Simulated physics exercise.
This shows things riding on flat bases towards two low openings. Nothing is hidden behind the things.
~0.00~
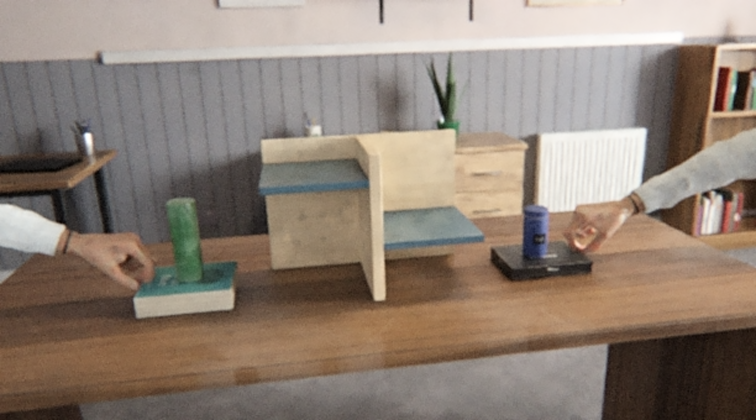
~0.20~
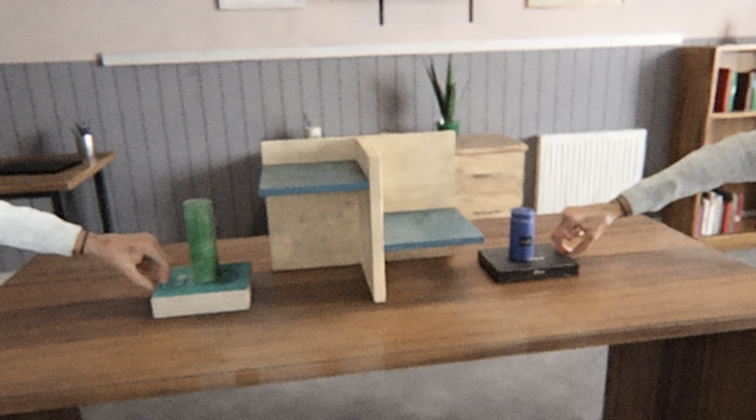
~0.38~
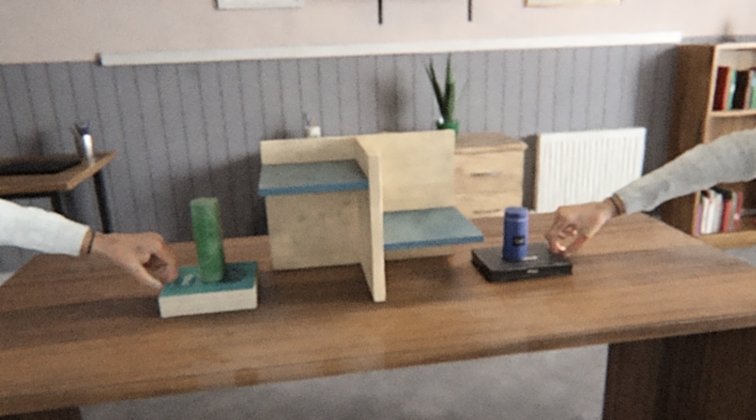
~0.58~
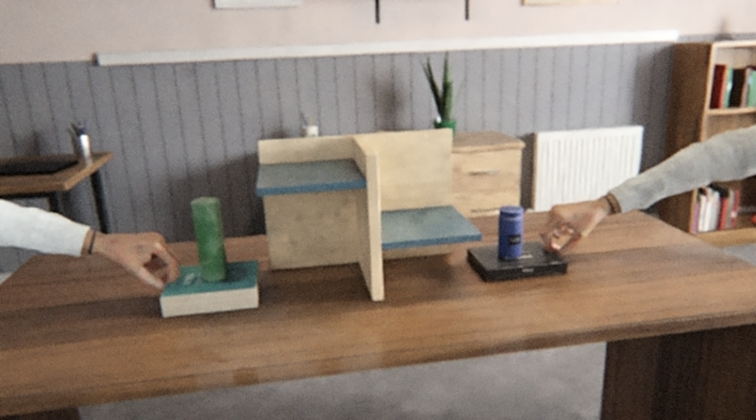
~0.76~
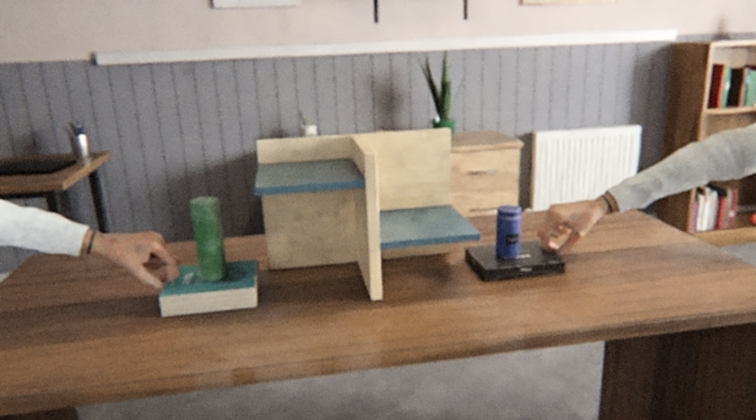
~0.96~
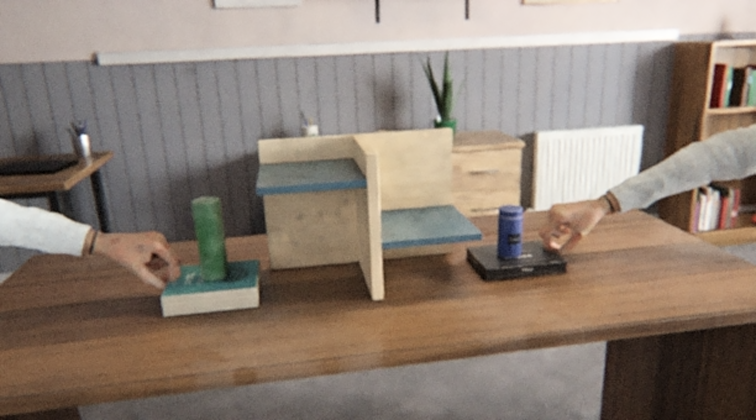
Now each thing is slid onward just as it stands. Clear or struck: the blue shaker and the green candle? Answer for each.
The blue shaker is knocked back; the green candle passes below.
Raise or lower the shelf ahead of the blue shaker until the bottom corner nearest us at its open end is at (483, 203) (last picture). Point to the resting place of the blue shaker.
Near (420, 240).
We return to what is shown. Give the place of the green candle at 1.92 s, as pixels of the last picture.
Roughly at (247, 236).
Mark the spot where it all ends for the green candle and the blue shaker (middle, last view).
First (308, 231), then (460, 248).
Around 1.92 s, blue shaker leaning 17° off how it started near (476, 232); green candle riding along near (247, 236).
Around 2.22 s, blue shaker leaning 69° off how it started near (480, 238); green candle riding along near (262, 235).
Finally (3.6 s), the blue shaker strikes the shelf, near (460, 248); the green candle clears the shelf, near (308, 231).
